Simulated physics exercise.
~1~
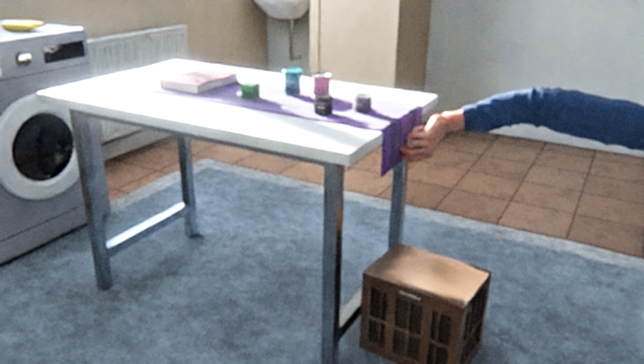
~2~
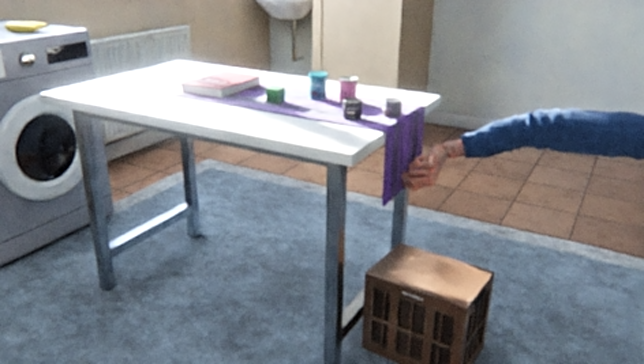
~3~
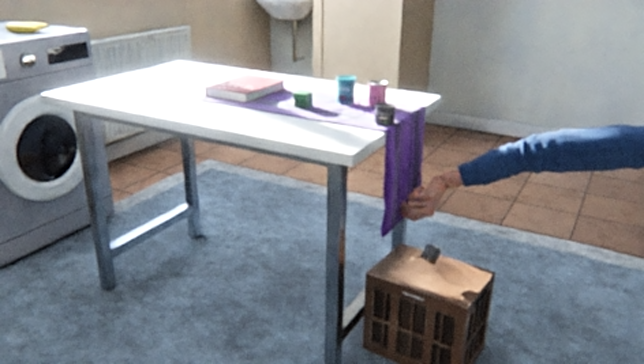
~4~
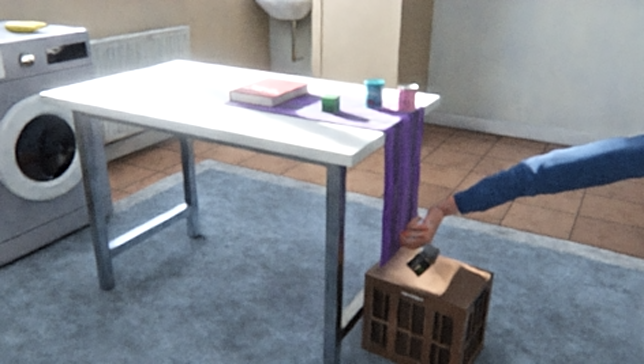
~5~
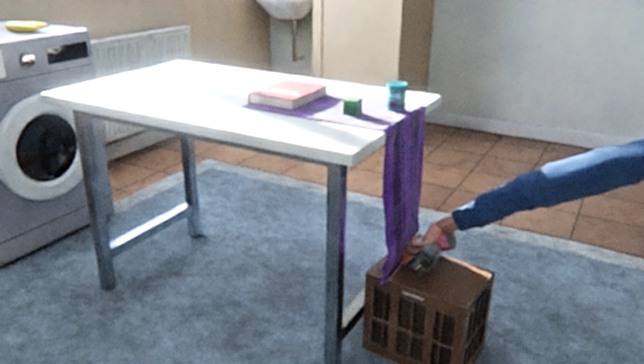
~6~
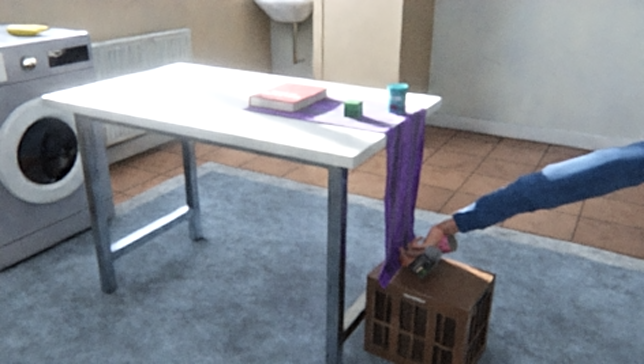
At the start, a purple scarf lies along a white table, carrying a pink book and five small pots and cans, while a blue-sleeved arm at the right grips its hanging end. The hand draws the scarf down, and everything on it slides right toward the table's edge. The grey pot goes over first and lands on the brown crate below. The black pot follows it, and then the pink can drops too, ending on its side. Finally the scarf's hem rests on the crate by the hand, with the book, green pot and turquoise can still on the table.
